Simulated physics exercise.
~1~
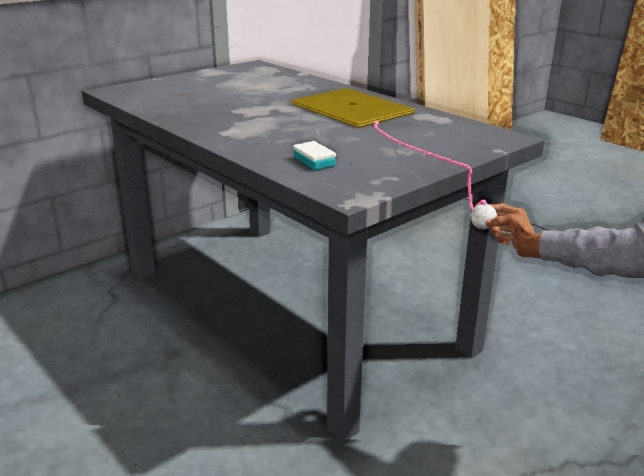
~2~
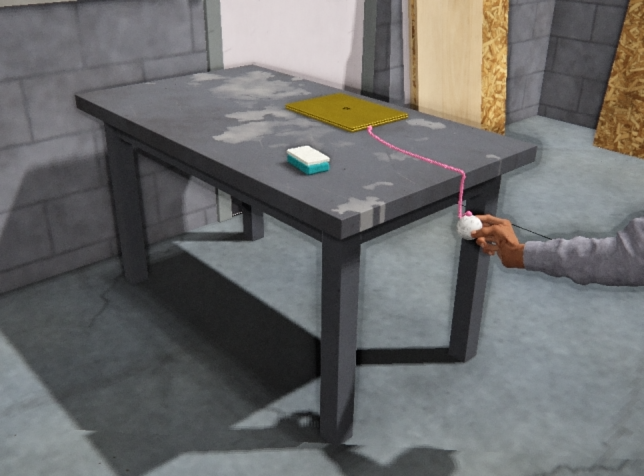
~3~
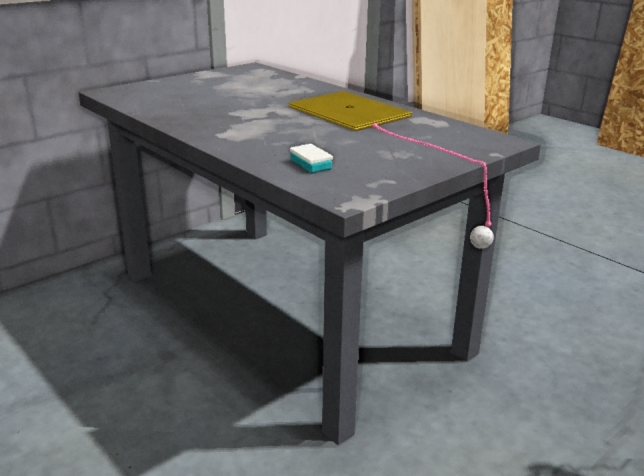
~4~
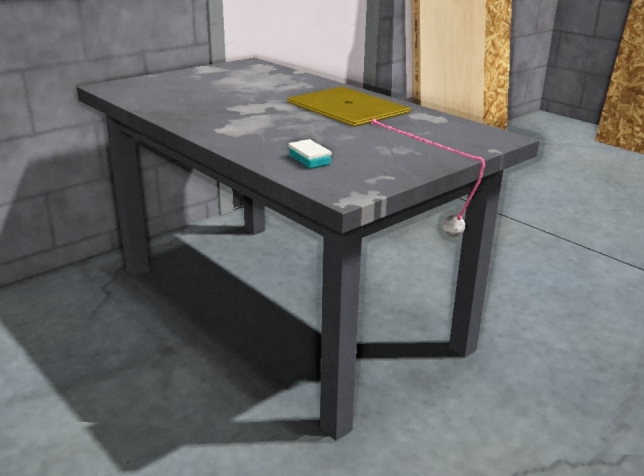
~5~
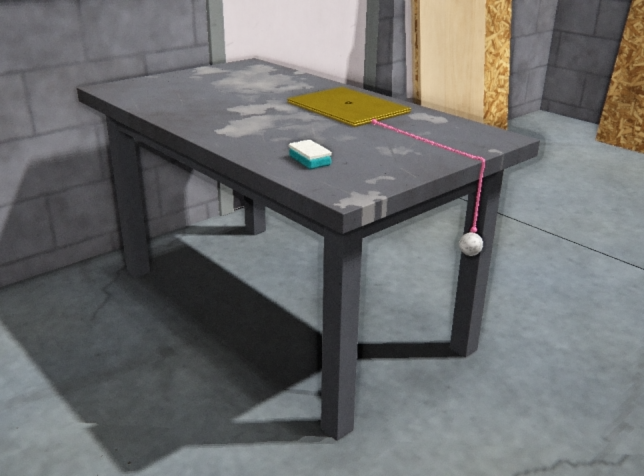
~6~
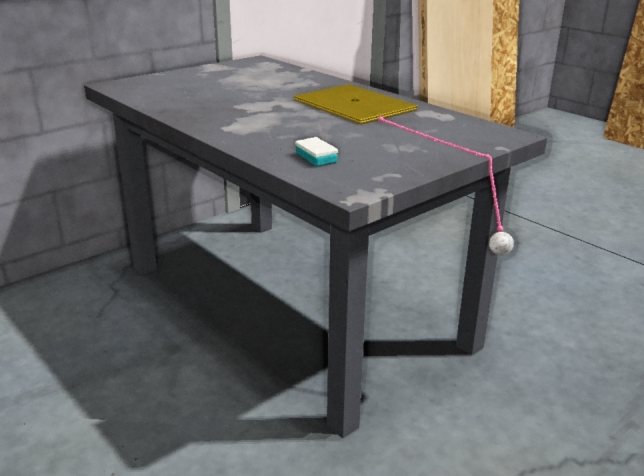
A white ball on a pink shoelace trailing from a yellow laptop was held beside a gray table by a hand, which lowered it slightly and let go, leaving it swinging below the edge while the laptop and sponge stayed put on top.
